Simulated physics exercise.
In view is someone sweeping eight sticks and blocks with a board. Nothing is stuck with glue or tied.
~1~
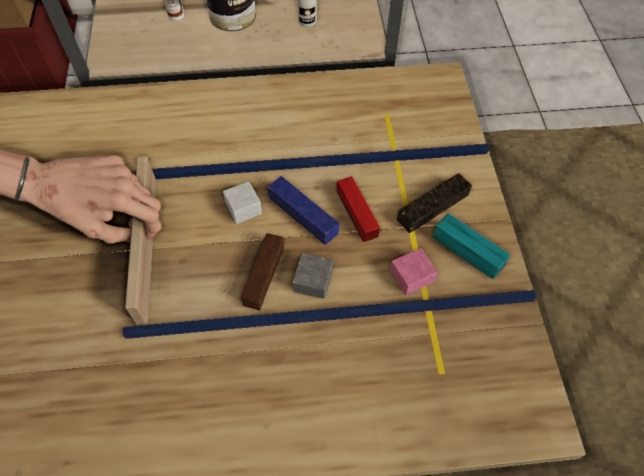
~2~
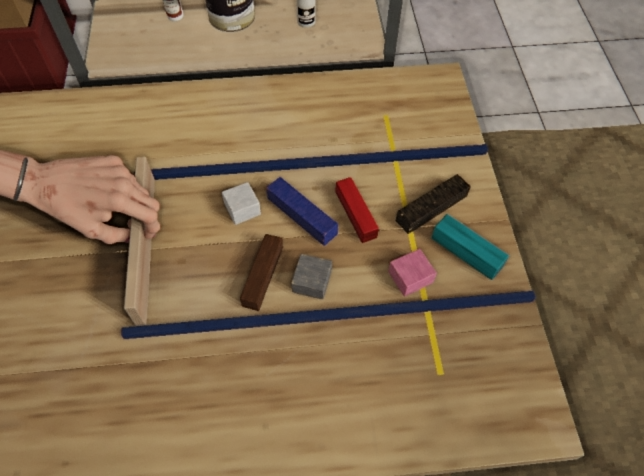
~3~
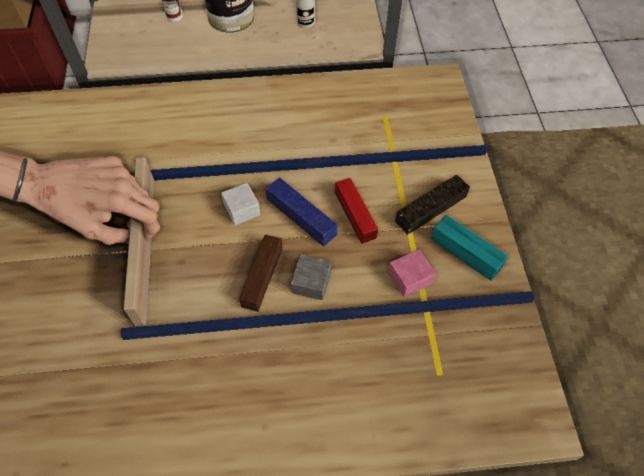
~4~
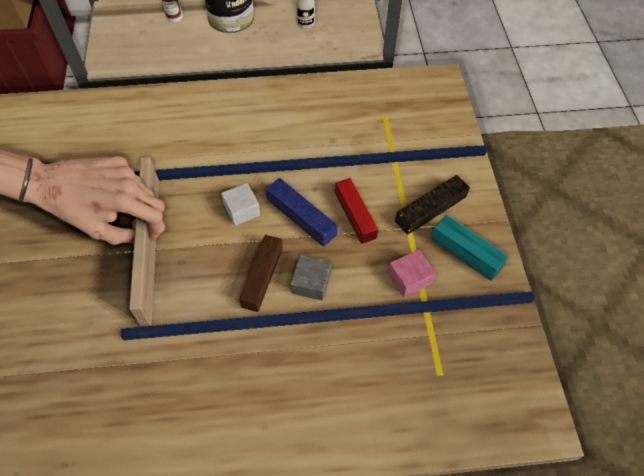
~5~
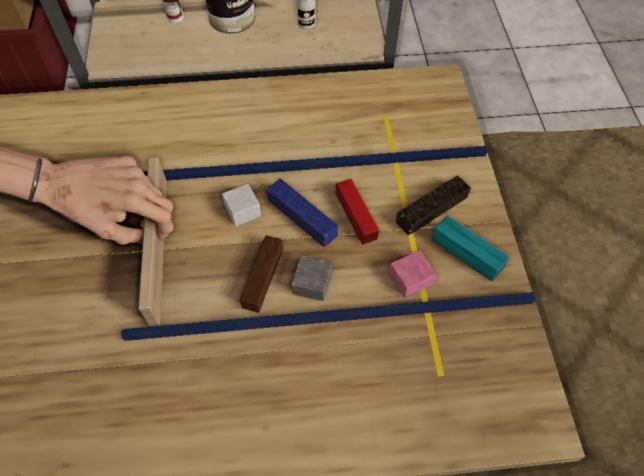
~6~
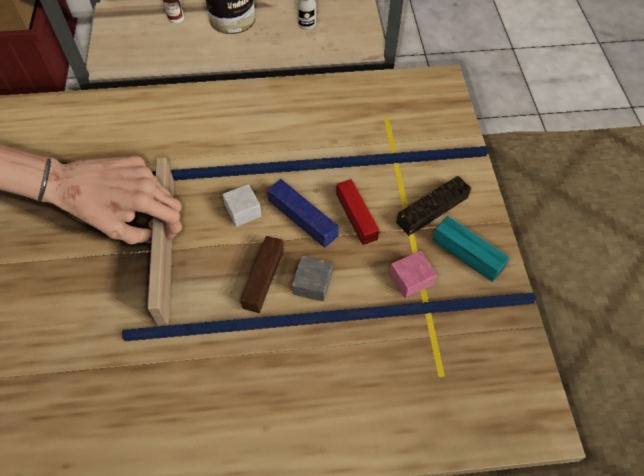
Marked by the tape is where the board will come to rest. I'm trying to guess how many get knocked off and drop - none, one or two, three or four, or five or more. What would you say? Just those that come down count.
I would say none.
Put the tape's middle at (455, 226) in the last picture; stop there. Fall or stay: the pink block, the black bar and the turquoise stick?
The pink block topples off; the black bar topples off; and the turquoise stick topples off.
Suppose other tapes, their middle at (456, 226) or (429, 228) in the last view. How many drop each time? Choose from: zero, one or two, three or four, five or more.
For each in order, three to four and either one or two.
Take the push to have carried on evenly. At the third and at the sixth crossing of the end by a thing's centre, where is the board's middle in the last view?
At (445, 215) for the third, at (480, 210) for the sixth.
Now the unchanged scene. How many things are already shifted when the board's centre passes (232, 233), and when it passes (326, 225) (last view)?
I get 1 at the one place and 5 at the other.
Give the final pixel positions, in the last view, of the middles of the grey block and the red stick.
In the last picture the grey block sits around (454, 263) and the red stick around (464, 213).
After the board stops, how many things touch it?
It's 2.
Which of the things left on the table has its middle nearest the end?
It's the turquoise stick that is foremost.
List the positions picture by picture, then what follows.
In the first frame, turquoise stick (470, 246); black bar (434, 203); pink block (413, 272); board (142, 238); tape (411, 227).
In the second frame, black bar (433, 204); blue bar (302, 211).
In the third frame, pink block (412, 273); red stick (356, 210).
In the fourth frame, turquoise stick (469, 247); grey block (311, 277).
In the fifth frame, black bar (433, 205); white block (242, 205).
In the sixth frame, turquoise stick (470, 248); black bar (434, 205); pink block (413, 274); board (162, 238); tape (410, 229).
A little later, none off yet; turquoise stick at rest near (470, 248); black bar at rest near (434, 205); pink block at rest near (413, 274).
Next, none off yet; turquoise stick shifted a little near (486, 254); black bar shifted a little near (470, 199); pink block shifted about its own width near (456, 275).
When it is over, the number that fall off is zero.
